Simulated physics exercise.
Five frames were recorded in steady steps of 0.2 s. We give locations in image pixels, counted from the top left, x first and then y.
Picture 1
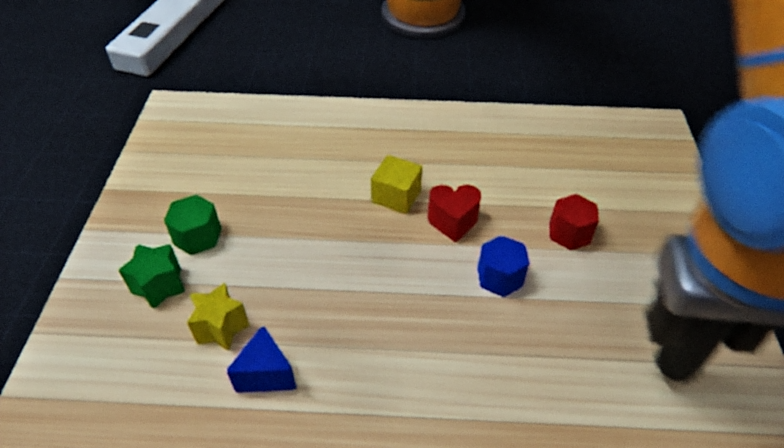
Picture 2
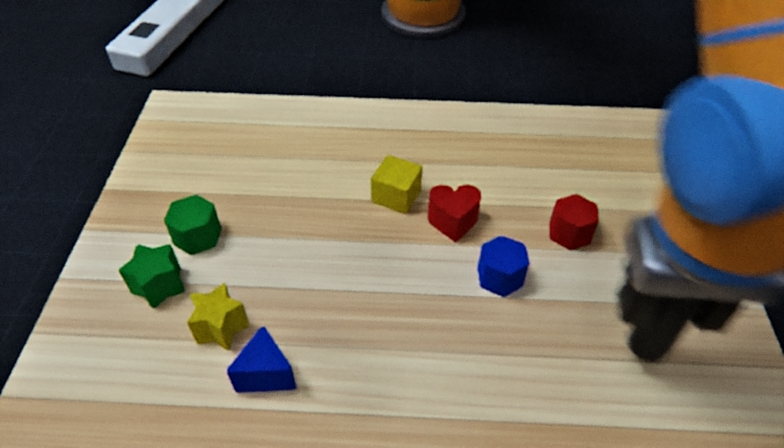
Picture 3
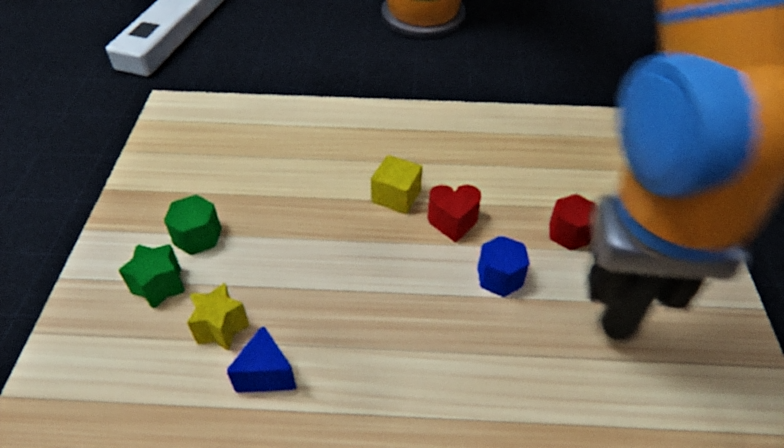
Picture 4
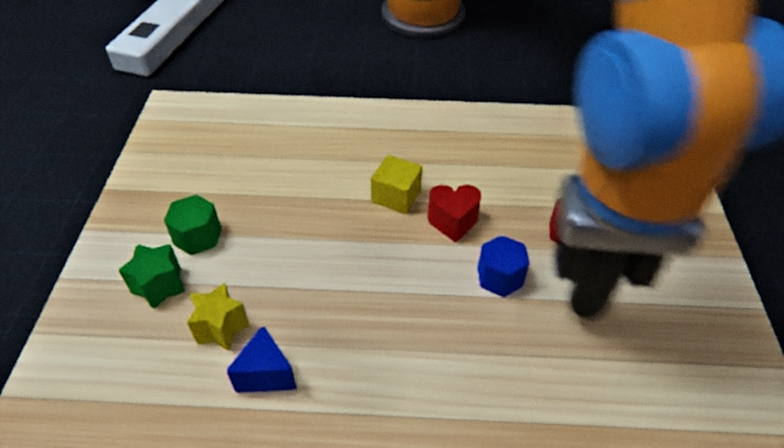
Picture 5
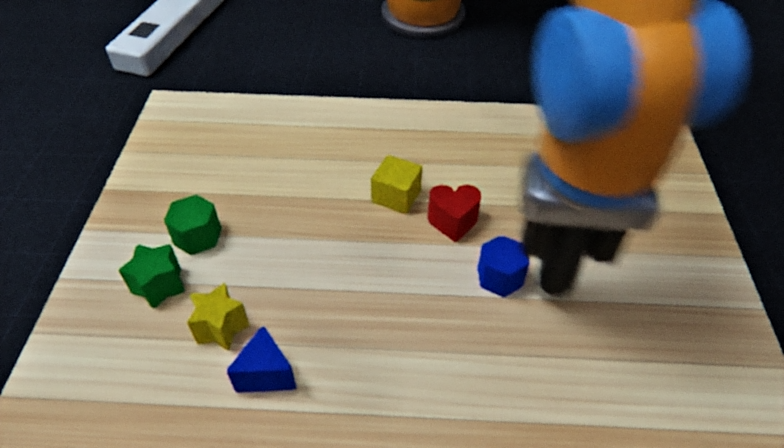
A robotic arm moving left and slightly away over a wooden board toward a blue six-sided block, the colourful blocks staying still.
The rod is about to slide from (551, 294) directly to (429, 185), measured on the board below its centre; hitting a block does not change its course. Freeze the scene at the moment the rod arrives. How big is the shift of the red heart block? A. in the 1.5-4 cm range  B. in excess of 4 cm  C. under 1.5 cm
The correct letter is B.
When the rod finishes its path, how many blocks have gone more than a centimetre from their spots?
It looks like three or more blocks will be pushed more than about 1 cm.
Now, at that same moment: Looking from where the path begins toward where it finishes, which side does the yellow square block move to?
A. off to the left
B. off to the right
It's A.
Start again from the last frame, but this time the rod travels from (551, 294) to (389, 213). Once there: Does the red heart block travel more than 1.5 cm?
I expect so.
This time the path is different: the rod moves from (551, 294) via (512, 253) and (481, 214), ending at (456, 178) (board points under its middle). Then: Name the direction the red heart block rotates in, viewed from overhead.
Looking down: Anticlockwise.
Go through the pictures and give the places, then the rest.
In the first frame, lower end of the rod (675, 365), tops of blocks, yellow square block (397, 172), red heart block (456, 198), blue six-sided block (506, 254), red six-sided block (578, 209).
In the second frame, rod (648, 346), blocks as before.
In the third frame, rod (618, 325), blocks as before.
In the fourth frame, rod (587, 304), blocks as before.
In the fifth frame, rod (555, 282), yellow square block (397, 172), red heart block (456, 198), blue six-sided block (506, 254), red six-sided block hidden.
What follows on the original path. One third of the way, rod (508, 242); blue six-sided block (479, 247), turned 25° anticlockwise.
Two thirds of the way, rod (467, 205); red heart block (432, 187), turned 30° anticlockwise; blue six-sided block (478, 247), turned 30° anticlockwise.
At the end, rod (430, 173); yellow square block (371, 167); red heart block (406, 181), turned 65° anticlockwise; blue six-sided block (478, 247), turned 30° anticlockwise; red six-sided block not moved.
